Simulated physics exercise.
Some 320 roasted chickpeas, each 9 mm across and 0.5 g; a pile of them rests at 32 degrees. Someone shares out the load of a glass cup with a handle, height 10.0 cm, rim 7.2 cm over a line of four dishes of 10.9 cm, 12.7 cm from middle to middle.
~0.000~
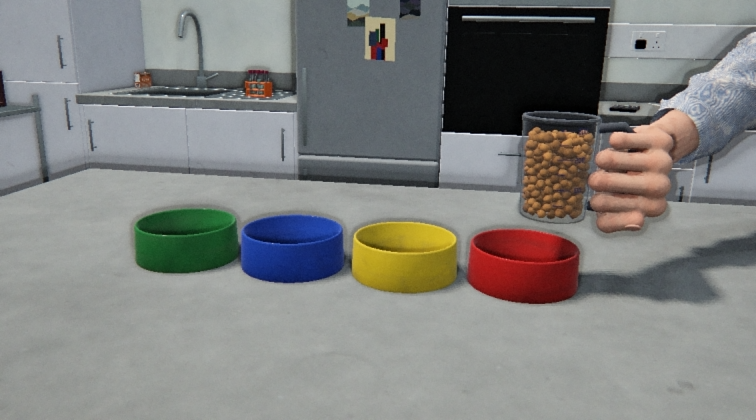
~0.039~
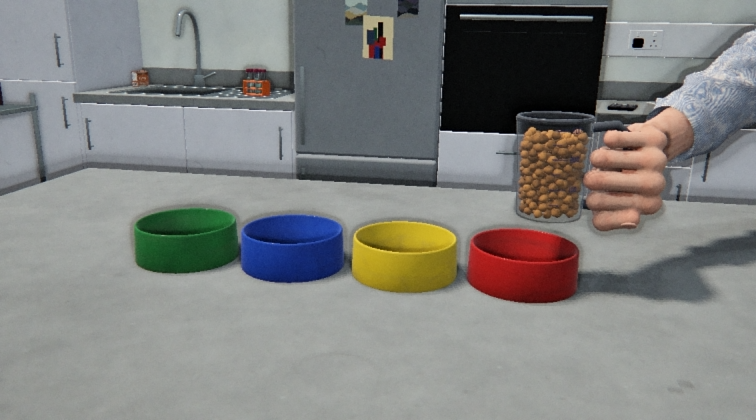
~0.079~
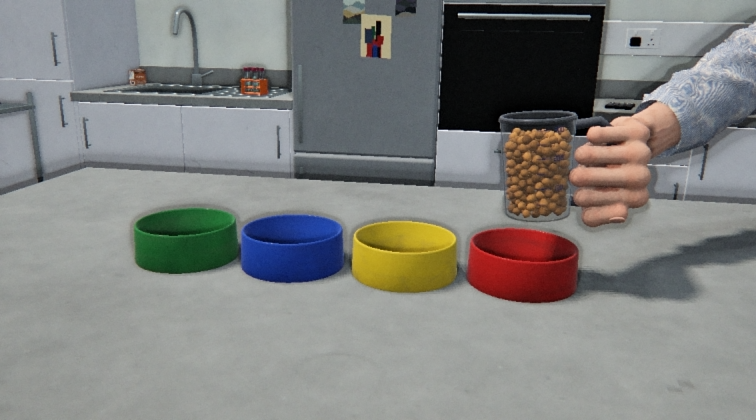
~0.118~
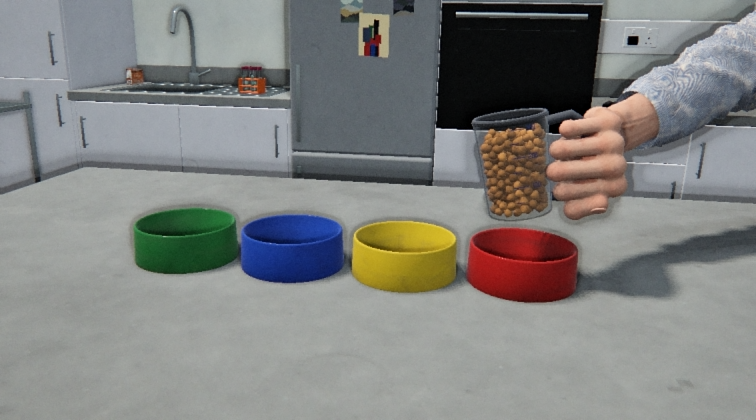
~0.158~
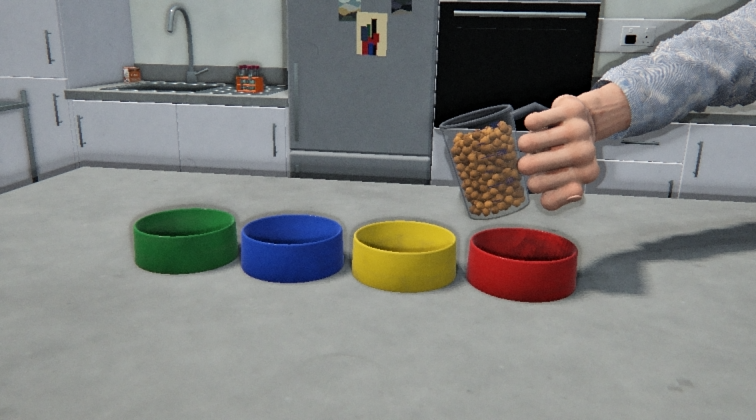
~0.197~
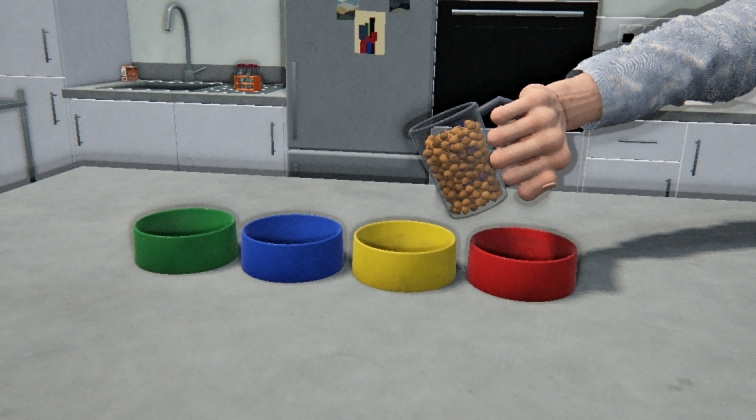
The footage shows a hand holding a clear glass cup of roasted chickpeas above a row of green, blue, yellow and red dishes, then moving it a short way left while tilting it toward the left.
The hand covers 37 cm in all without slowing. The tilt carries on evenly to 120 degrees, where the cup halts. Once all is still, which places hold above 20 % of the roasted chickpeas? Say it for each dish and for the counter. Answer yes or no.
Red: No, blue: No, green: Yes, yellow: No, counter: Yes.
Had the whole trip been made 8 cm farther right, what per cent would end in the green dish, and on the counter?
Then: Green 80, counter 20.
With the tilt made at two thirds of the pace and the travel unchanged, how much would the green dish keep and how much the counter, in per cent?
Then: Green 80; counter 20.
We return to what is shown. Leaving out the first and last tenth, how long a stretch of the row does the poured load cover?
About 20 cm.
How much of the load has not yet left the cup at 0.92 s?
About 5 per cent.
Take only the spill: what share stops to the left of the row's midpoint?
Some 100 per cent.
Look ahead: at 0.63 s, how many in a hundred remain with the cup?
About 80 per cent.
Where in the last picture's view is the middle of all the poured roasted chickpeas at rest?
Around (163, 246).
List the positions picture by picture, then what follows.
The first frame shows cup at (556, 167), tilt 0 degrees, lip at (524, 116), moved 0.0 cm; middle of the pieces at (551, 172); red dish at (524, 245); yellow dish at (405, 237); blue dish at (293, 229); green dish at (186, 222).
The second frame shows cup at (552, 166), tilt 1 degrees, lip at (519, 116), moved 0.4 cm; middle of the pieces at (547, 172).
The third frame shows cup at (537, 166), tilt 5 degrees, lip at (501, 118), moved 1.8 cm; middle of the pieces at (533, 171).
The fourth frame shows cup at (515, 165), tilt 11 degrees, lip at (474, 121), moved 4.1 cm; middle of the pieces at (511, 171).
The fifth frame shows cup at (487, 163), tilt 18 degrees, lip at (441, 126), moved 6.9 cm; middle of the pieces at (485, 169).
The sixth frame shows cup at (461, 162), tilt 25 degrees, lip at (410, 131), moved 9.6 cm; middle of the pieces at (459, 168); red dish at (523, 244); yellow dish at (405, 236); blue dish at (293, 229); green dish at (186, 222). The cup turns about 185 degrees a second and travels 70 cm a second.
Then, at 0.45 s, tilt 72 degrees; cup holds 100 %.
Then, at 0.63 s, tilt 105 degrees; cup holds 80 %, green 10 %.
After 0.92 s, tilt 120 degrees; cup holds 5 %, green 60 %.
In the end, at 1.5 s, red 0 %, blue 0 %, green 60 %, yellow 0 %, counter 40 %.
